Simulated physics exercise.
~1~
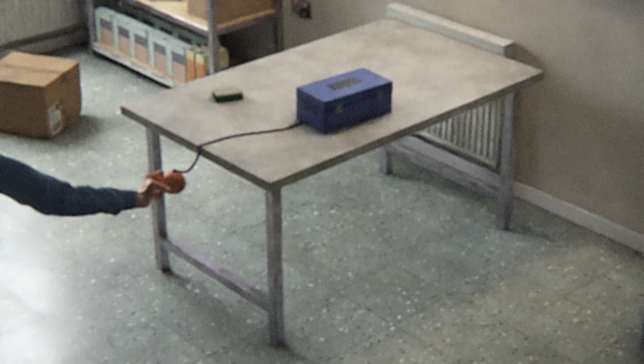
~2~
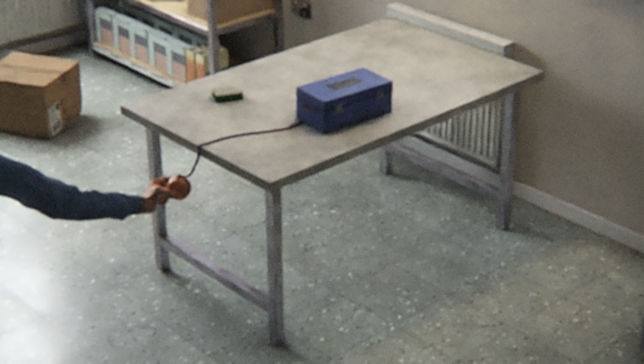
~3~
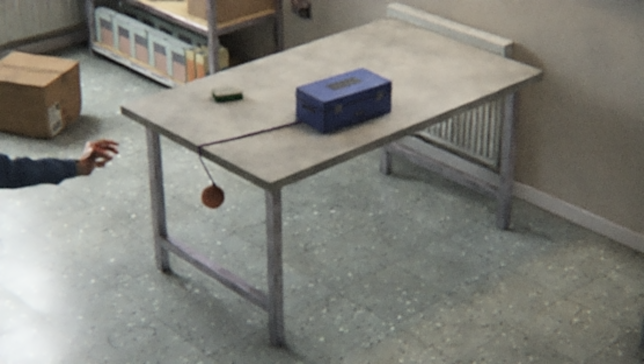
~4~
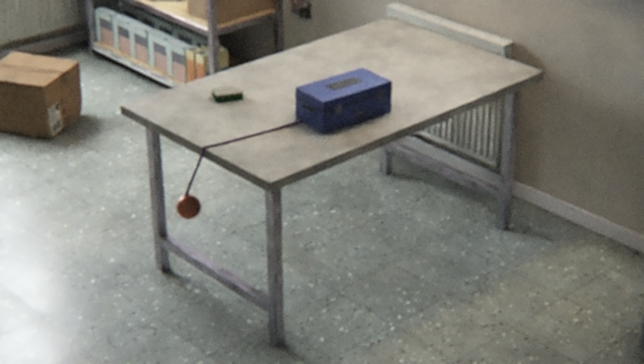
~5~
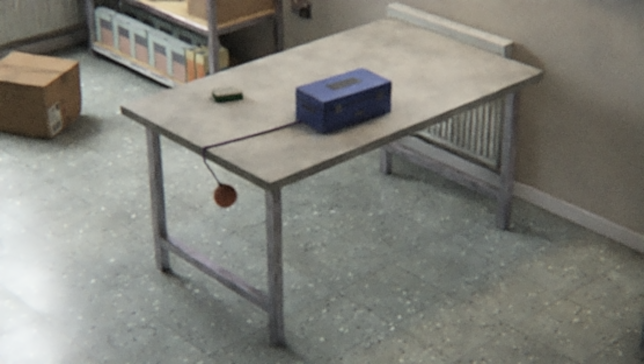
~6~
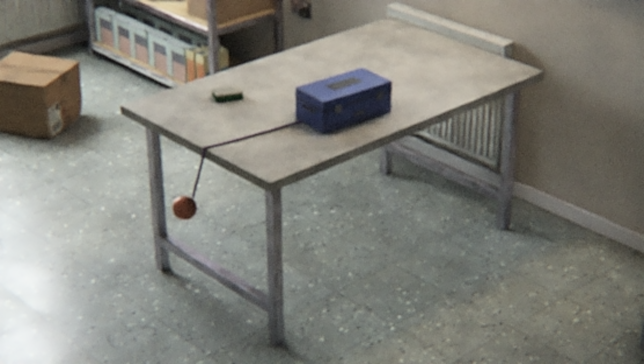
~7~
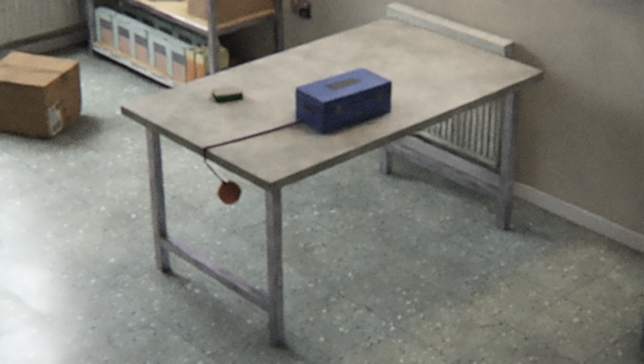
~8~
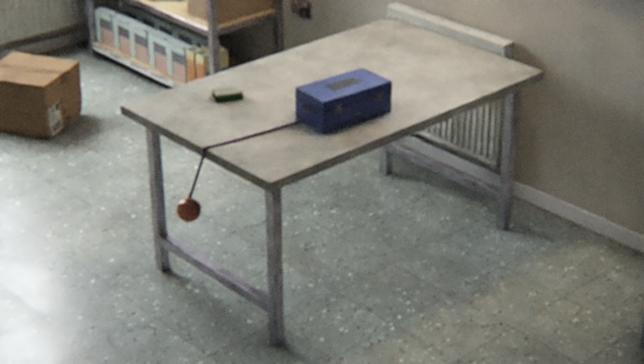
A hand in a dark blue sleeve reaches in from the left, holding an orange by the near left edge of a grey table, seen from above at an angle in a room with a tiled floor. A dark ribbon runs from the orange across the tabletop to a blue toolbox, with a small dark green sponge lying to its left. The hand lowers the orange slightly, lets go and draws back out of view. The orange swings left and right repeatedly below the edge. It ends dangling above the floor, while the toolbox and sponge stay in place.
